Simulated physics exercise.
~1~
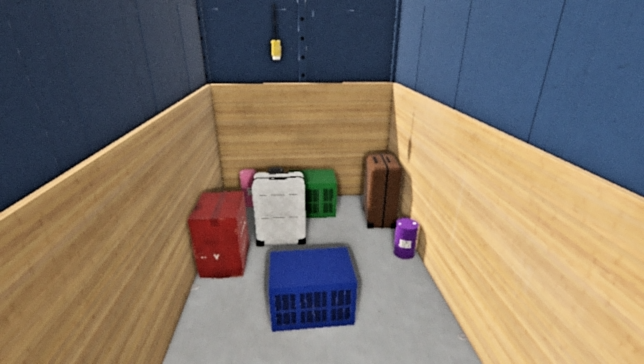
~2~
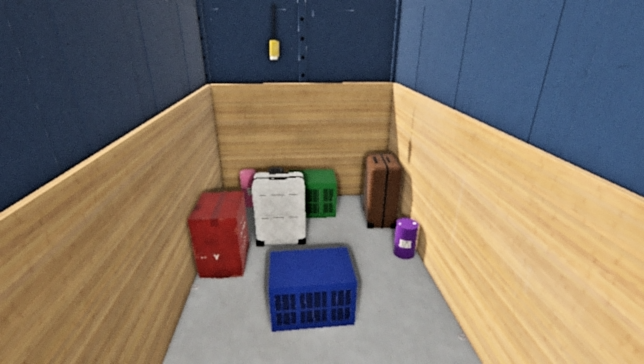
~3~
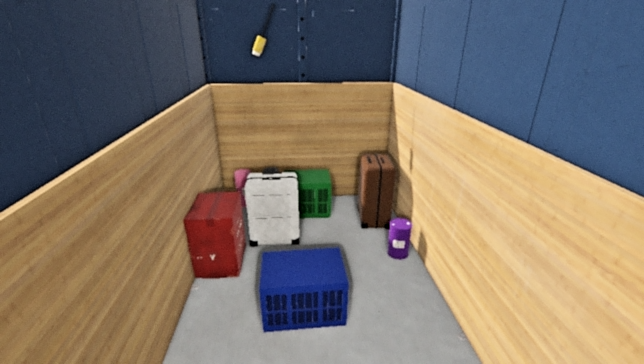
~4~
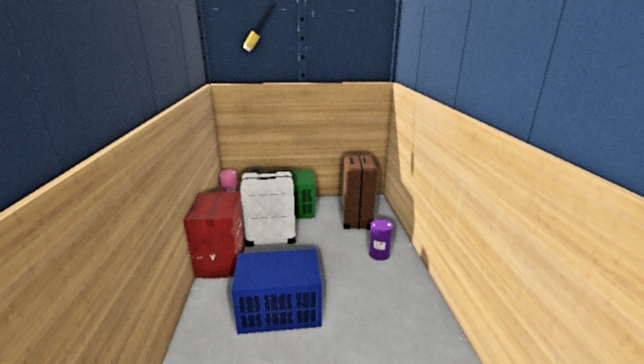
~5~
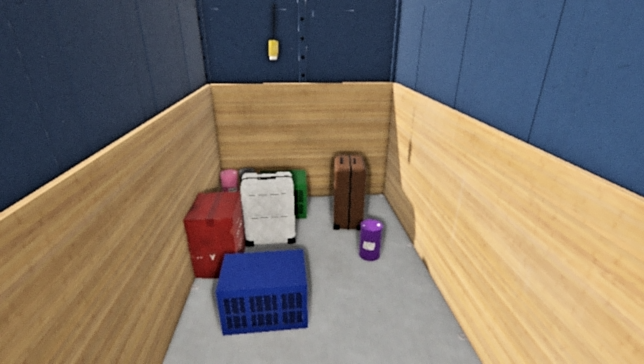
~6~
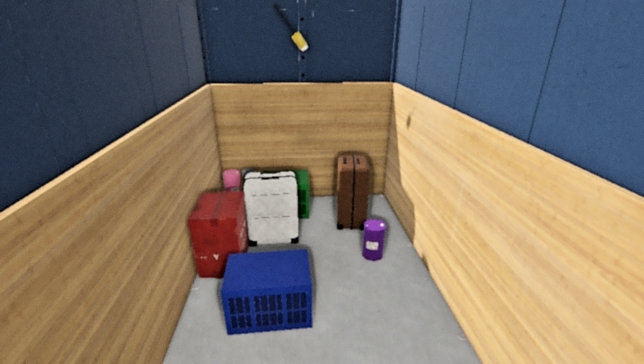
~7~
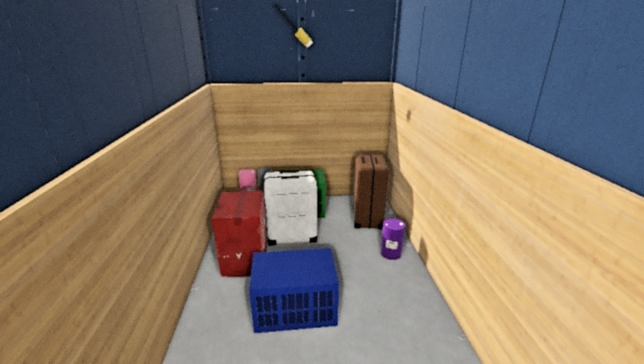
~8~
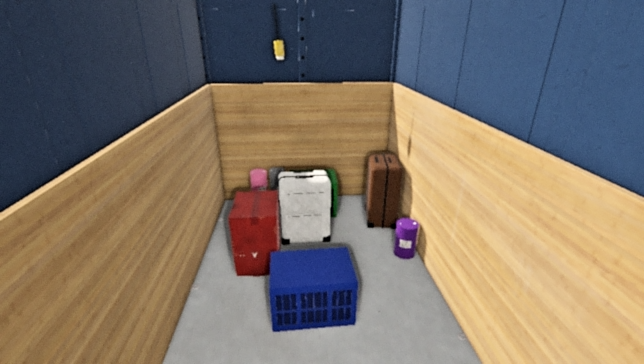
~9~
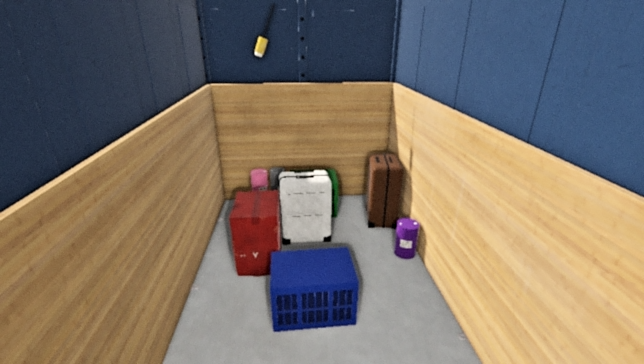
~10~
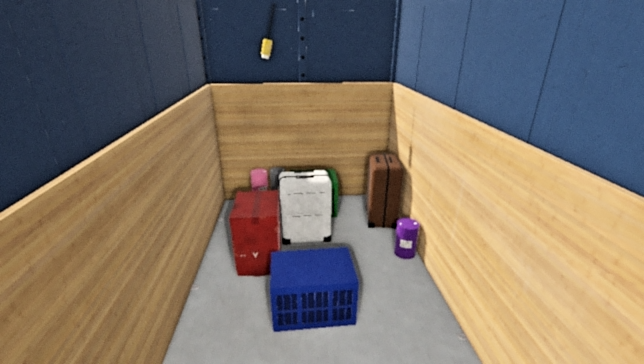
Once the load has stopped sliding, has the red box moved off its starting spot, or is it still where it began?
The red box has moved off its starting spot. It slides to the right along with the other things and comes to rest there, still upright.
